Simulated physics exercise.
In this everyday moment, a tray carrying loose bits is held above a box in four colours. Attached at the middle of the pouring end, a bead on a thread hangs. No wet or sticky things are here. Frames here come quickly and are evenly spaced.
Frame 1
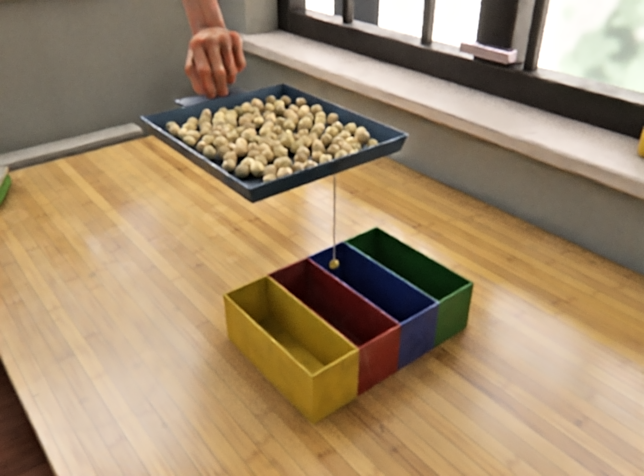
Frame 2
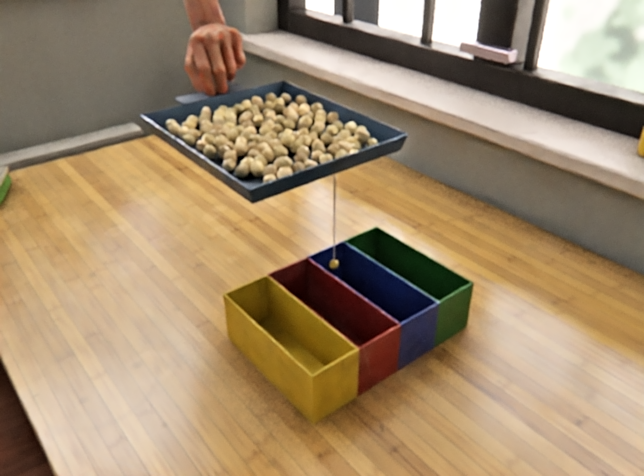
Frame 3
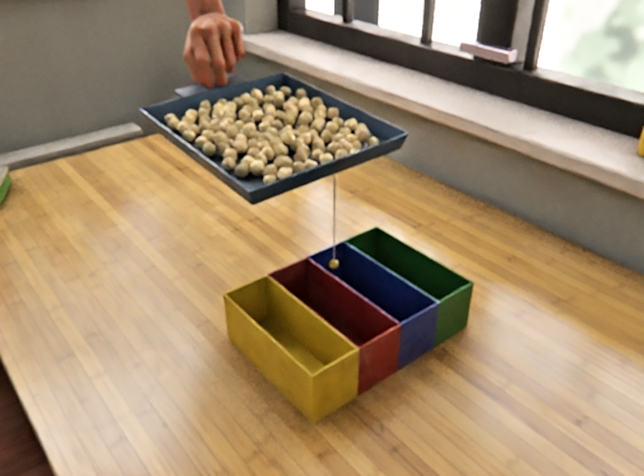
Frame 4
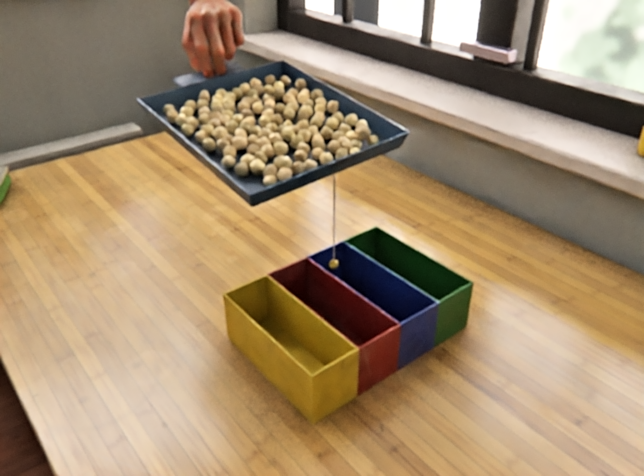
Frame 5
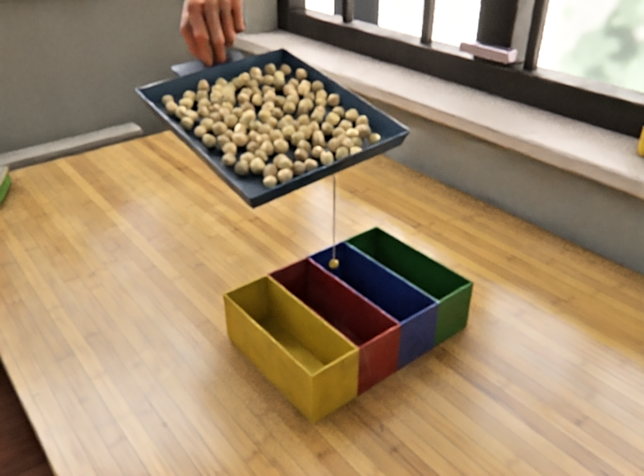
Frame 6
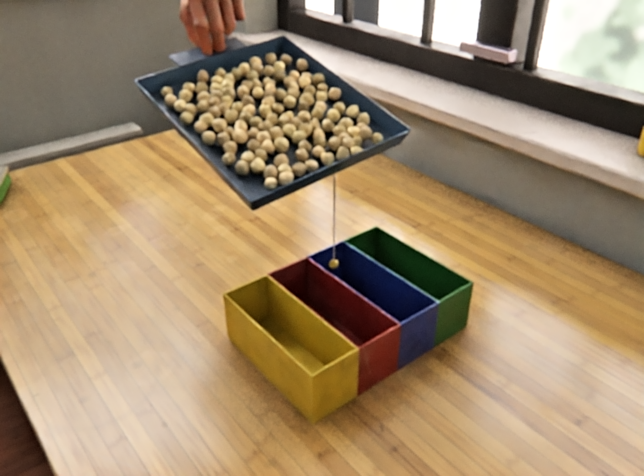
A hand gradually tilting a dark tray of round, pale nuts toward its near edge above a yellow, red, blue and green box.
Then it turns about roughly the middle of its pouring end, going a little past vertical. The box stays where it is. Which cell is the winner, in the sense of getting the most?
Winner: Yellow.
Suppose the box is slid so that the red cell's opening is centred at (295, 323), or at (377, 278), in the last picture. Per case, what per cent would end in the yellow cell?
In the first position around 20 percent, in the second around 20 percent.
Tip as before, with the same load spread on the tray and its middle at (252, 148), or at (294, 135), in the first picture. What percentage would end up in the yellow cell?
You'd get about 50 per cent first and about 40 per cent second.
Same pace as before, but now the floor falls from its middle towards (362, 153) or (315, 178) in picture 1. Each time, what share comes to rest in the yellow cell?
Shares: About 0 in a hundred, then about 20 in a hundred.
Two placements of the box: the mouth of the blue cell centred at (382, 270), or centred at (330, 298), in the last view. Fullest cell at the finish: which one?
Placing A: The yellow one / placing B: That red cell.
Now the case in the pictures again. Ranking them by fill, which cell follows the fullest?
Runner-up: The red one.
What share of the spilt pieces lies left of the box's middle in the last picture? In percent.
90 per cent or thereabouts.
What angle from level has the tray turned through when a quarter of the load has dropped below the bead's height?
I'd say it is tilted about 95°.
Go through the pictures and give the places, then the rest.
The first frame shows corners of the pouring end near (251, 185) and (401, 134), level; middle of the load near (266, 134), macadamia nuts; bead on its thread near (334, 265); yellow cell near (335, 382); red cell near (379, 356); blue cell near (418, 332); green cell near (454, 311).
The second frame shows corners of the pouring end near (251, 185) and (401, 134), level; middle of the load near (266, 132).
The third frame shows corners of the pouring end near (252, 187) and (402, 133), tipped barely, lowest at the left corner; middle of the load near (265, 129).
The fourth frame shows corners of the pouring end near (252, 190) and (402, 131), tipped a little, lowest at the left corner; middle of the load near (265, 123).
The fifth frame shows corners of the pouring end near (252, 193) and (403, 130), tipped a little, lowest at the left corner; middle of the load near (265, 117).
The sixth frame shows corners of the pouring end near (253, 196) and (404, 129), tipped clearly, lowest at the left corner; middle of the load near (266, 112); yellow cell near (335, 381); red cell near (378, 355); blue cell near (418, 332); green cell near (453, 310).
Shortly afterwards, tray tipped steeply; the whole lot on the tray.
Next, tray tipped right over; near a quarter on the tray; near a quarter in the yellow cell; a little in the red cell; only a few in the blue cell; near a quarter falling or outside the box.
Some moments later, tray tipped past a quarter turn; near half in the yellow cell; near a quarter in the red cell; a little in the blue cell; only a few in the green cell; near a quarter falling or outside the box.
In the end, tray tipped past a quarter turn; near half in the yellow cell; near a quarter in the red cell; a little in the blue cell; only a few in the green cell; near a quarter outside the box.
